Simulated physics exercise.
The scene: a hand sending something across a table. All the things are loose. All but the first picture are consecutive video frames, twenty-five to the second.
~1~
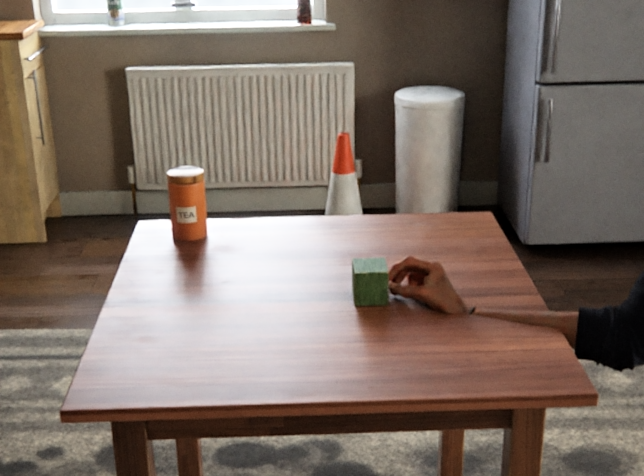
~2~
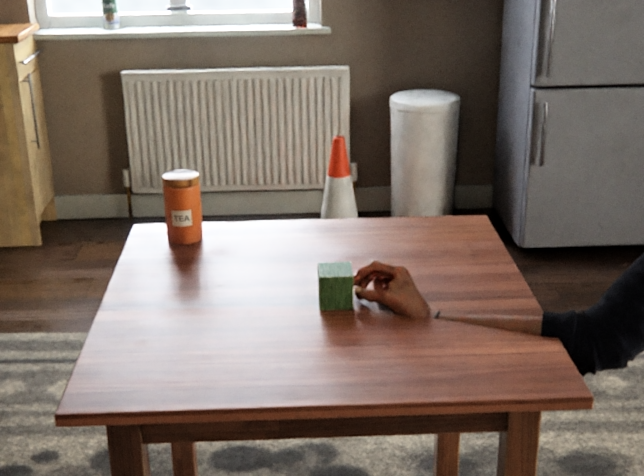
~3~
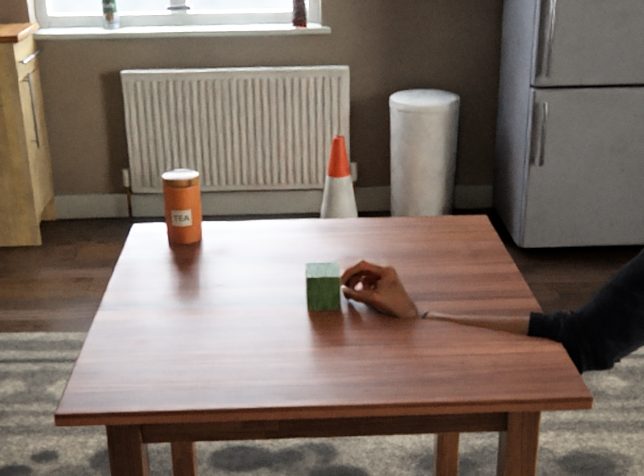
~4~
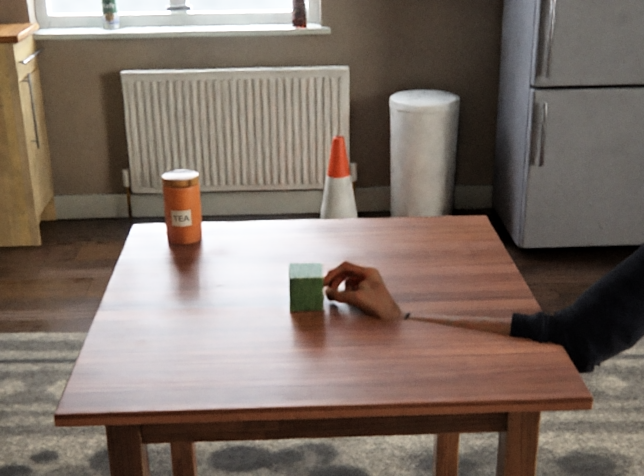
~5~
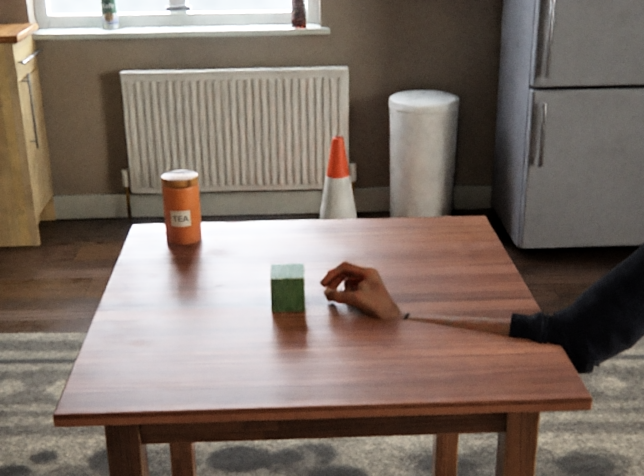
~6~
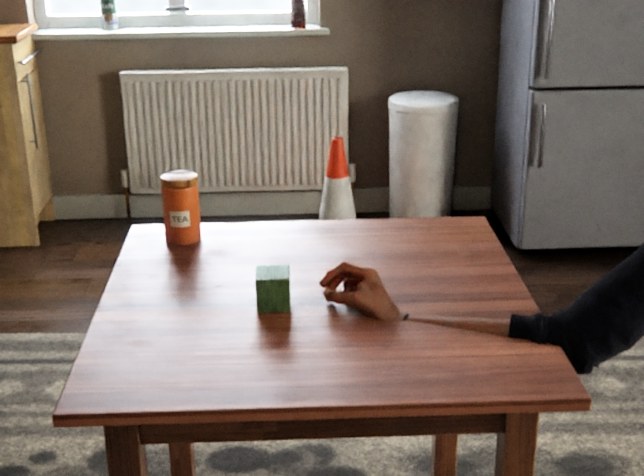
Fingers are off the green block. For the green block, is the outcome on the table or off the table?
The green block is still on the table.
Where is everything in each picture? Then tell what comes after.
In the first picture, under the hand; green block (370, 282).
In the second picture, under the hand; green block (335, 286).
In the third picture, under the hand; green block (323, 286).
In the fourth picture, green block (306, 287).
In the fifth picture, green block (288, 288) slid a little.
In the sixth picture, green block (273, 289) slid about its own width.
Then, 0.24 s after the last picture, green block slid about its own width near (254, 289).
Then, 0.48 s after the last picture, green block resting near (254, 289).
At rest, moved from the start, green block. Seen from the same camera at the end, green block near (254, 289).
